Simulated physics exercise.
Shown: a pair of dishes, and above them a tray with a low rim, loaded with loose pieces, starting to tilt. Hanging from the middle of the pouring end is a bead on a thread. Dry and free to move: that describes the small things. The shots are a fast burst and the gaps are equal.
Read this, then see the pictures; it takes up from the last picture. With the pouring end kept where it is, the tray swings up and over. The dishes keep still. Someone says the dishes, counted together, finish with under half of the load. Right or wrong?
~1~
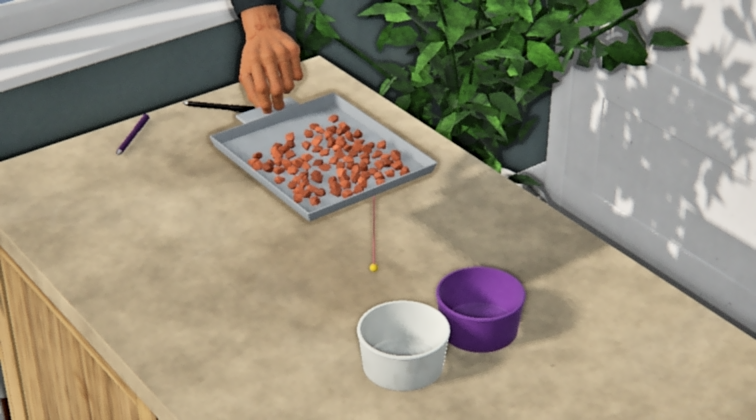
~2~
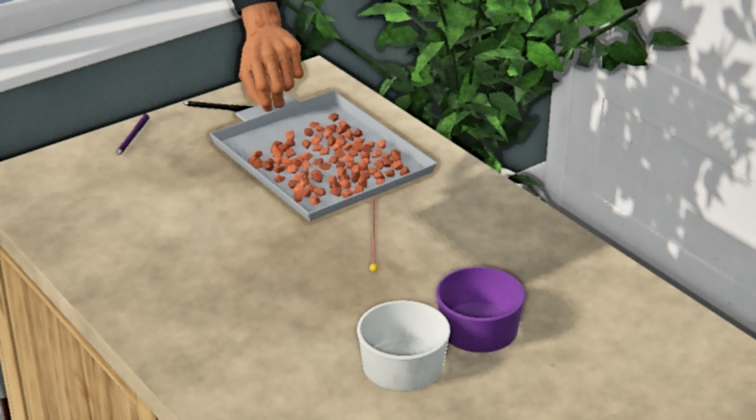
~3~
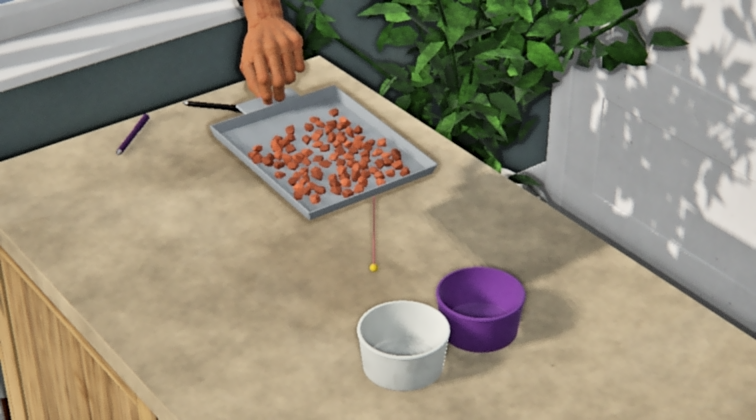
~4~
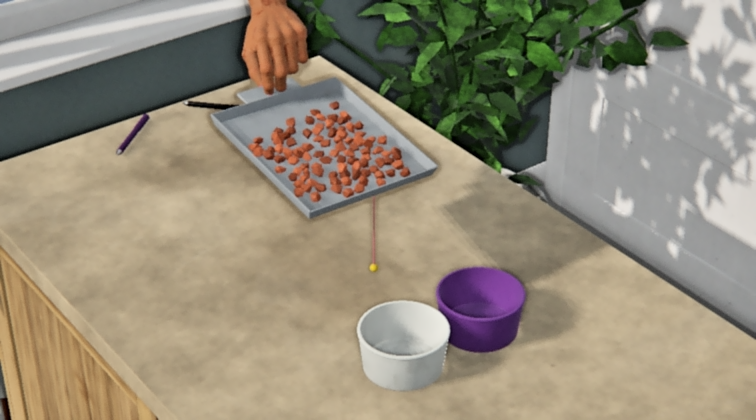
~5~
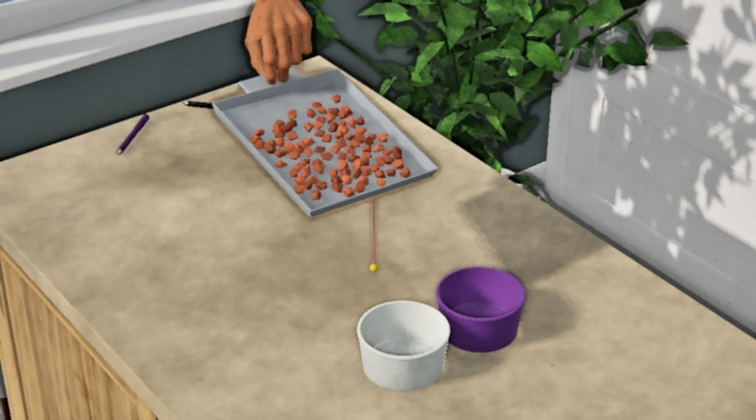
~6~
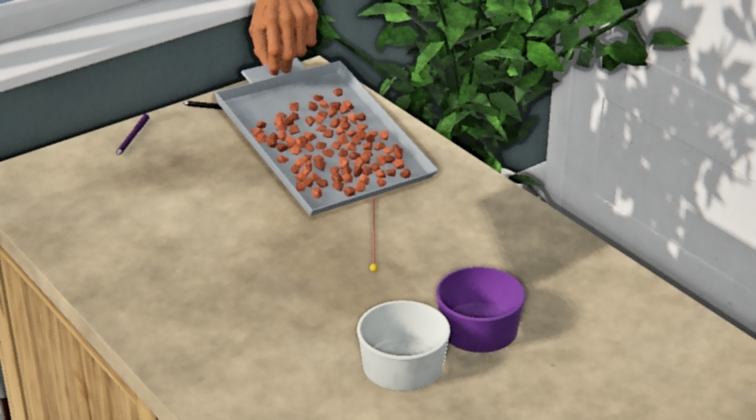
Right.
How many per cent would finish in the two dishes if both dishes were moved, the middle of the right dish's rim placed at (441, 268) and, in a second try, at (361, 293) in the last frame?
You'd get 90 in a hundred the first time and 10 in a hundred the second.
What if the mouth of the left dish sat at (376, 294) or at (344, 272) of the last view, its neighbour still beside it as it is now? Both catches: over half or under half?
First try: Higher than half; second try: Lower than half.
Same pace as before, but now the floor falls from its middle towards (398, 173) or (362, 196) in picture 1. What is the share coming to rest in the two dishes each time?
0 % then 30 %, roughly.
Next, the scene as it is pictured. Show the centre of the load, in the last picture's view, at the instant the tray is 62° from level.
The load is centred around (382, 156).
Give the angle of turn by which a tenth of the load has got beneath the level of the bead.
About 100 degrees.
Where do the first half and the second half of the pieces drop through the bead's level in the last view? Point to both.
About (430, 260), and after that about (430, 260).
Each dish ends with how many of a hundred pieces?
In the left dish you'd find about 10 % of the load, and in the right dish about 0 %.
Just after the last frame, tray tipped steeply; almost all on the tray; just a few in the air.
A moment on, tray tipped past a quarter turn; roughly a quarter on the tray; about a tenth in the left dish; just a few in the right dish; roughly a quarter outside both; roughly half in the air.
Further on, tray tipped past a quarter turn; about a tenth in the left dish; just a few in the right dish; the larger part outside both.
When it is over, tray tipped past a quarter turn; about a tenth in the left dish; just a few in the right dish; the larger part outside both.
